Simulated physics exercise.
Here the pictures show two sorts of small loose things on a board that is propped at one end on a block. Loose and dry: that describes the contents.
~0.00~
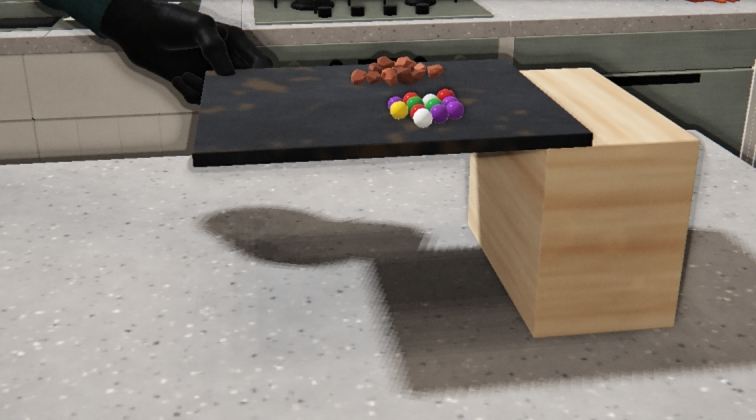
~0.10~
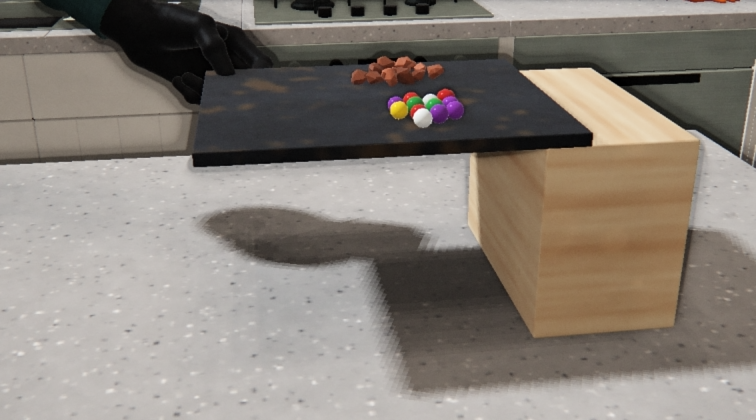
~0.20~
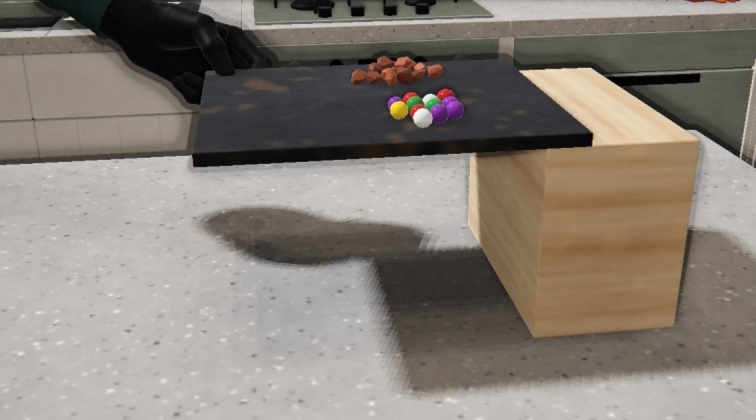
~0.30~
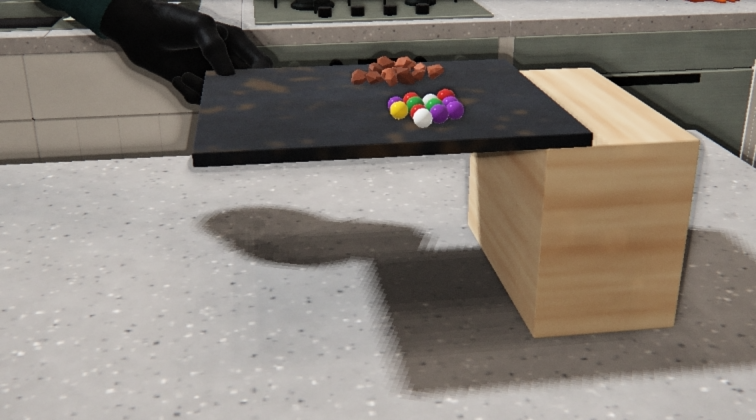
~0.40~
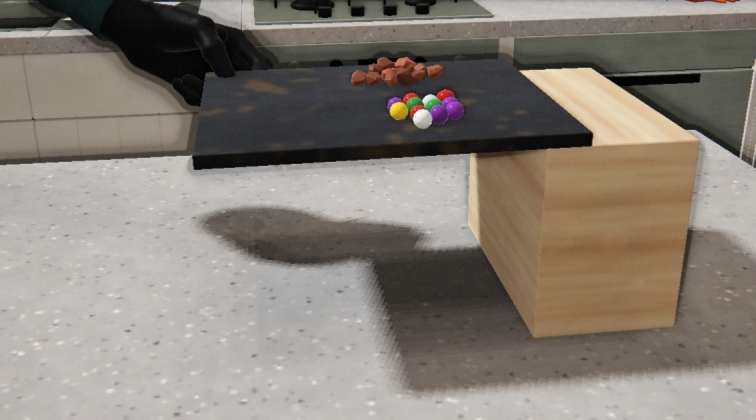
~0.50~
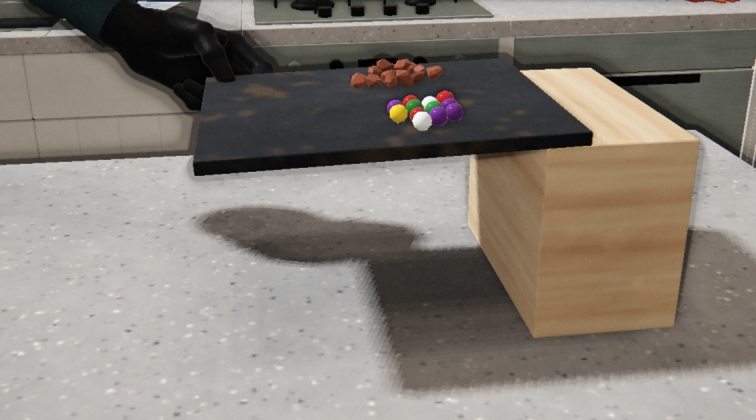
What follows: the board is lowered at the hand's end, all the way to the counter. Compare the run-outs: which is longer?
That would be the nearer handful.
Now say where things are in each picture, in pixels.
Held end of the board near (206, 156), level; block near (565, 189), tall, over half the board's length; near handful near (435, 108), a few glass marbles; far handful near (405, 69), a few bits of crushed brick, in the first frame.
Held end of the board near (206, 156), level; far handful near (405, 69), in the second frame.
Held end of the board near (206, 156), level; near handful near (435, 108), in the third frame.
Held end of the board near (206, 156), level; far handful near (405, 69), in the fourth frame.
Held end of the board near (207, 158), level; near handful near (435, 108), in the fifth frame.
Held end of the board near (207, 164), down by 1°; block near (565, 189); near handful near (434, 110), not moving; far handful near (404, 71), not moving, in the sixth frame.
After 1.15 s, board sloping at 16°; near handful the whole lot still on the board; far handful the whole lot still on the board.
After 1.84 s, board sloping at 32°; near handful mostly one to two board lengths out; far handful the bulk still on the board.
After 2.65 s, board resting at 40°; near handful mostly more than two board lengths out, near two thirds gone off the counter; far handful mostly less than half a board's length out.
In the end (4.2 s), board resting at 40°; near handful mostly more than two board lengths out, the bulk gone off the counter; far handful mostly less than half a board's length out; the near handful has gone farther.
